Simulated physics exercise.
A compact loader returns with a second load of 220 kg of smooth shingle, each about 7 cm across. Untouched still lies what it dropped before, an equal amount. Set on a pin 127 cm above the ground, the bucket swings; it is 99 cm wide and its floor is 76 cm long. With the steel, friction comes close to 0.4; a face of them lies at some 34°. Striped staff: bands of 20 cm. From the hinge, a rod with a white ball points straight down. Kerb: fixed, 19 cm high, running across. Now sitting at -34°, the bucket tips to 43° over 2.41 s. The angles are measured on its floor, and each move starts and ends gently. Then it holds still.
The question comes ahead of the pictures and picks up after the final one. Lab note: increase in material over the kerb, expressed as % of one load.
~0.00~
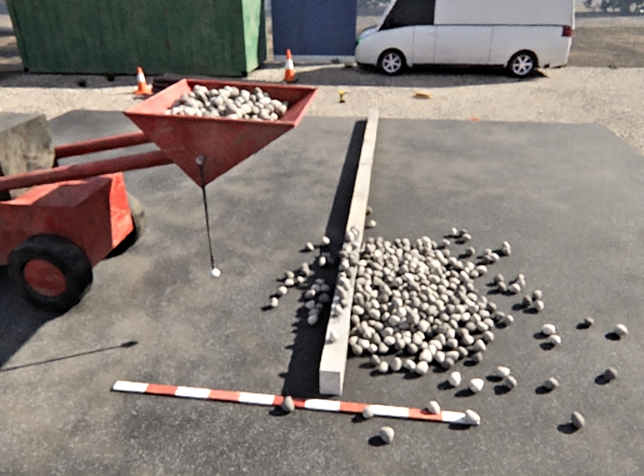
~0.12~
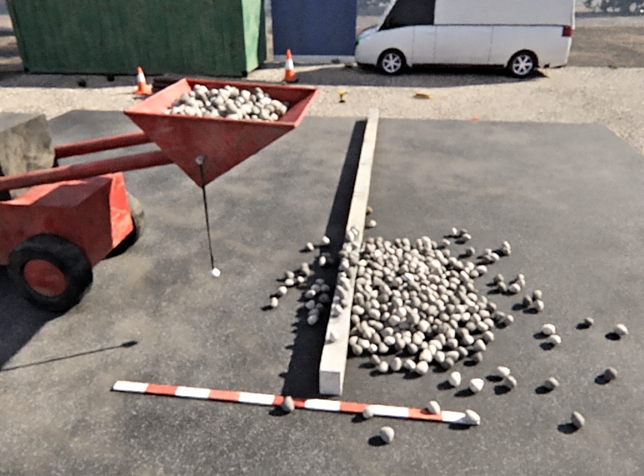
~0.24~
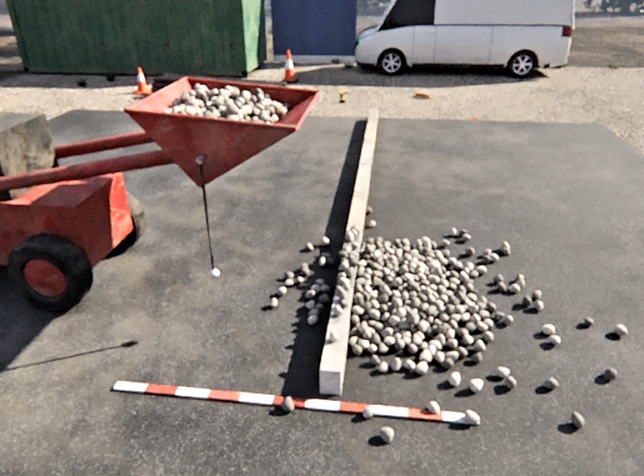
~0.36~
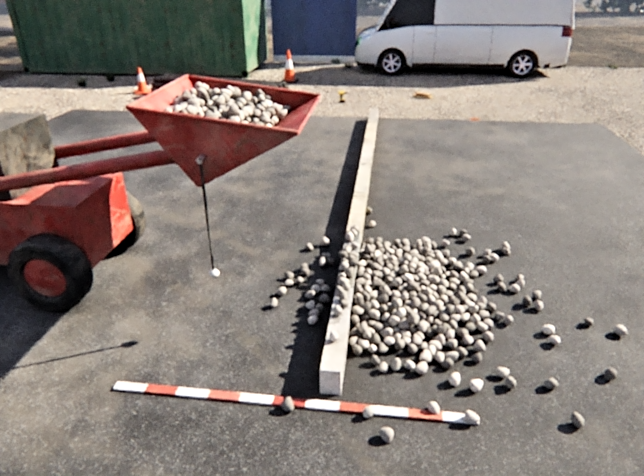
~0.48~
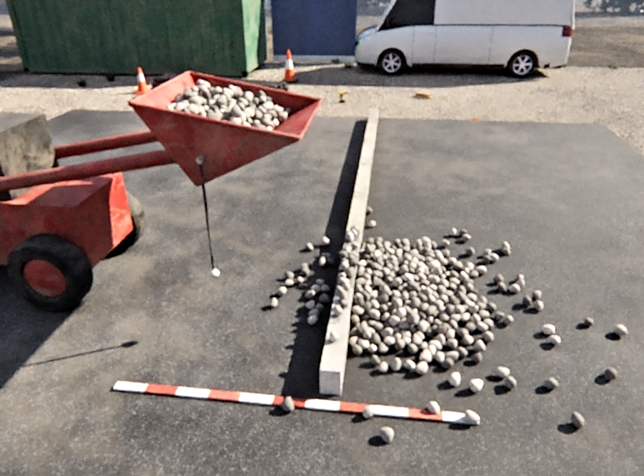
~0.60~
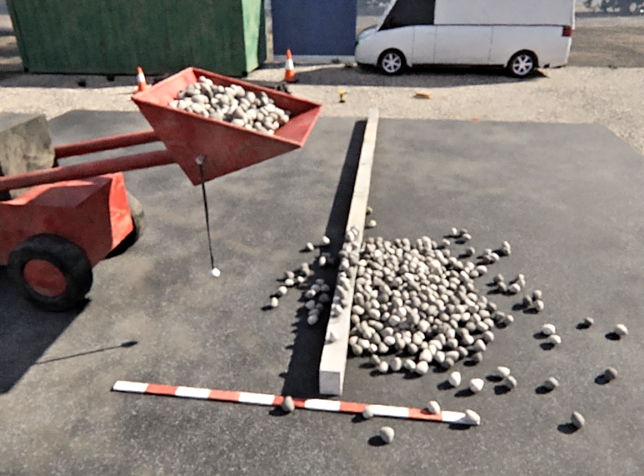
Increase: 24 %.
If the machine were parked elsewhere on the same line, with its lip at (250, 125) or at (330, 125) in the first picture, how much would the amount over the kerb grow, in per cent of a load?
Case one about 0 %, case two about 75 %.
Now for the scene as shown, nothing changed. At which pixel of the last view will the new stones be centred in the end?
They settle centred around (324, 279).
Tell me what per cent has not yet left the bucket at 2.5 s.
Close to 0 in a hundred is still held.
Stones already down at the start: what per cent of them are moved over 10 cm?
I'd say roughly 5 per cent of them.
After 1.8 s the floor is at 31°; in per cent of one load, 76 in the bucket, 33 on this side of the kerb, 90 over the kerb; the foremost stones are at (583, 320).
After 2.5 s the floor is at 43°; in per cent of one load, 0 in the bucket, 90 on this side of the kerb, 110 over the kerb; the foremost stones are at (583, 320).
After 2.9 s the floor is at 43°; in per cent of one load, 0 in the bucket, 86 on this side of the kerb, 114 over the kerb; the foremost stones are at (583, 320).
After 5.3 s the floor is at 43°; in per cent of one load, 0 in the bucket, 86 on this side of the kerb, 114 over the kerb; the foremost stones are at (583, 320). Net gain over the kerb, 24.
